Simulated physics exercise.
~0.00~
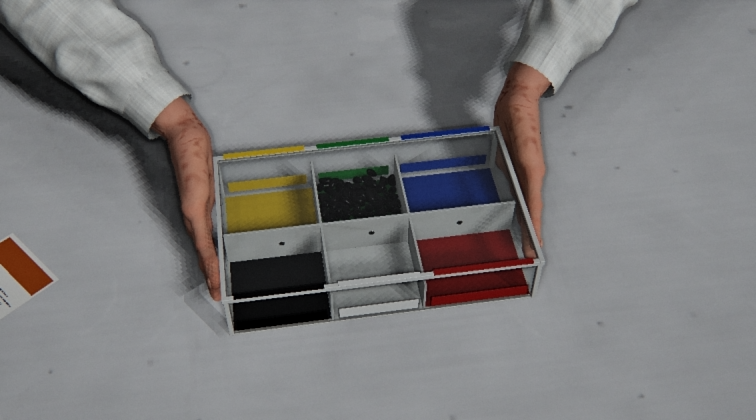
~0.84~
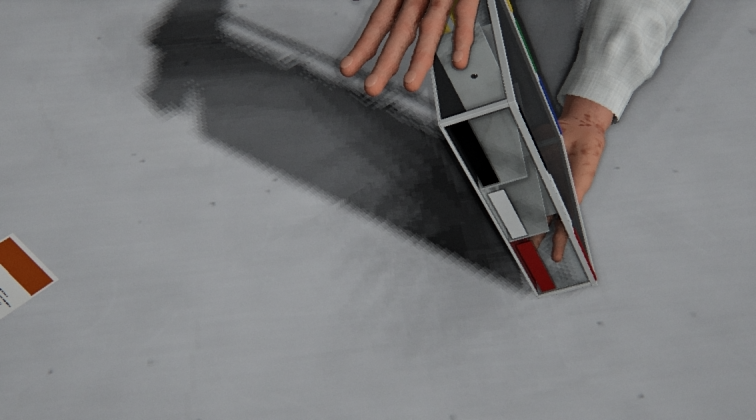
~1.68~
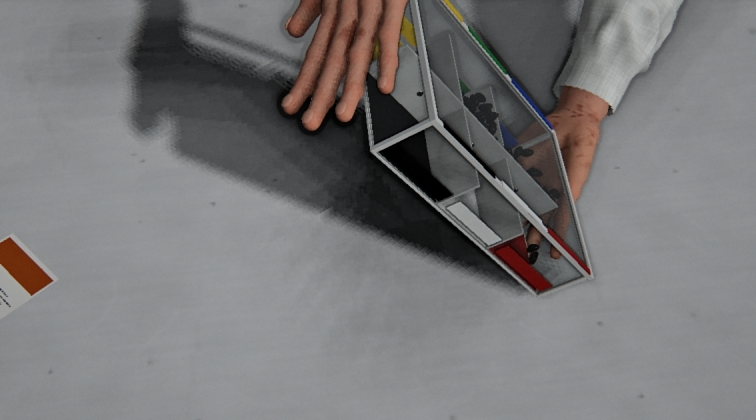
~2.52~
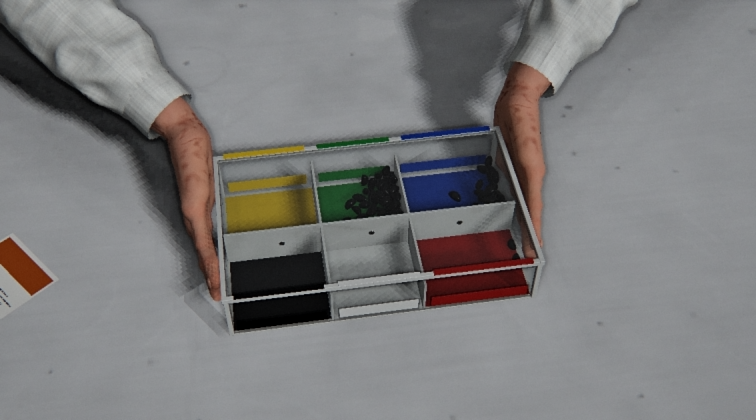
Two hands tilt a clear divided box steeply, then lower it, spreading black beans from green into blue.
